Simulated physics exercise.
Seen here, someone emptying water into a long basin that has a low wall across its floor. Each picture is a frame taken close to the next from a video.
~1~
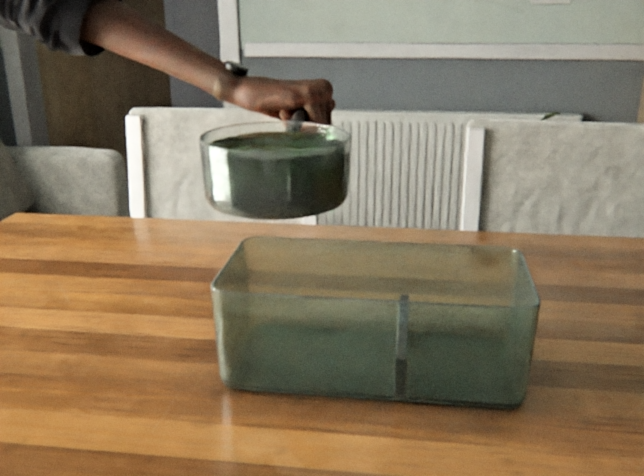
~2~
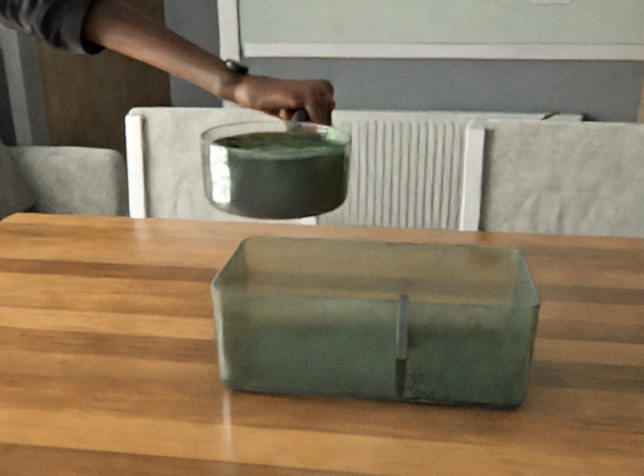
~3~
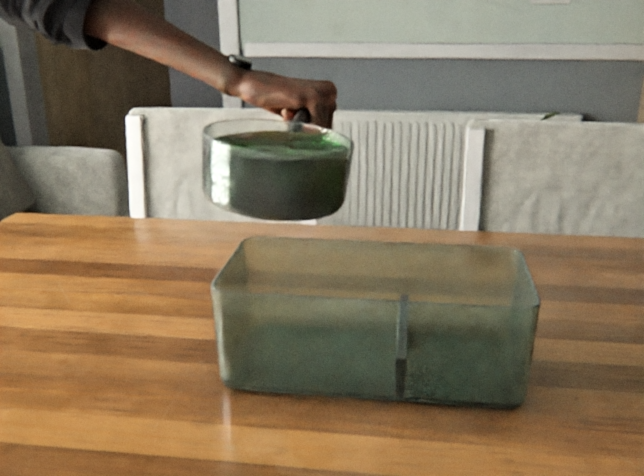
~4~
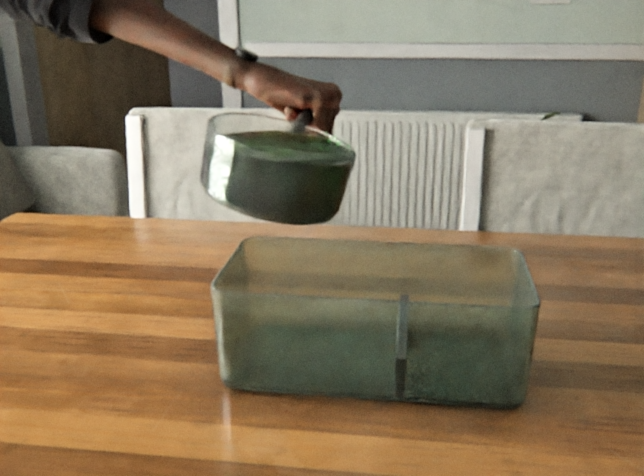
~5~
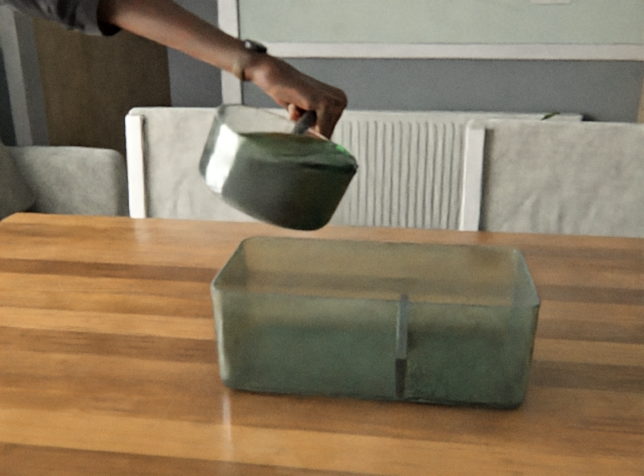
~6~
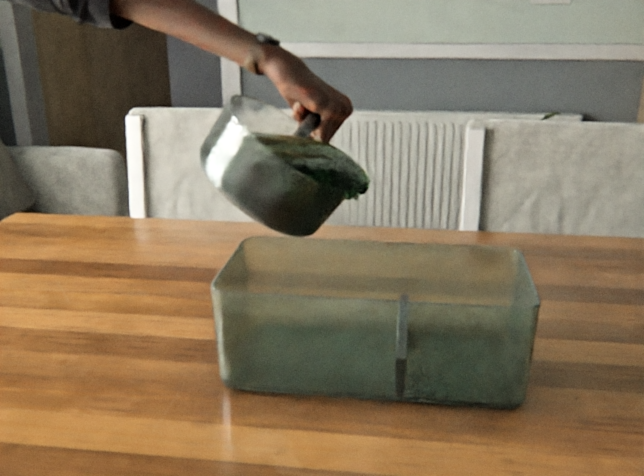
In this clip, a hand holds a clear round container of dark green liquid above a long glass basin with a low divider on a wooden table, then gradually tilts it to the right until the liquid reaches over the rim.
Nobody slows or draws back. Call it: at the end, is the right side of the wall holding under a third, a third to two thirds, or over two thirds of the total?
The right side holds under a third of the total.
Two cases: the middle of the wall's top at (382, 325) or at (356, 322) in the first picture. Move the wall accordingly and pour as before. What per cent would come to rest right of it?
Respectively 45 and 65 per cent, approximately.
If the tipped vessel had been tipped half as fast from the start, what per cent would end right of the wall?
Roughly 45 in a hundred.
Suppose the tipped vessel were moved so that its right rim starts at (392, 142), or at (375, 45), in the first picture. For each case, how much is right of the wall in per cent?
Result, first then second: About 50 % and about 50 %.
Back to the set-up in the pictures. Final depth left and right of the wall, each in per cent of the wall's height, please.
Left side 50 percent, right side 30 percent.
A moment on, the tilt is 105° and 13 per cent is still to pour, 42 is left of the wall and 20 right of it.
Next, the tilt is 114° and 1 per cent is still to pour, 67 is left of the wall and 22 right of it.
Then the tilt is 114° and 0 per cent is still to pour, 68 is left of the wall and 24 right of it.
Later the tilt is 114° and 0 per cent is still to pour, 69 is left of the wall and 24 right of it.
Finally, 68 per cent lies left of the wall, 24 right of it and 7 outside.
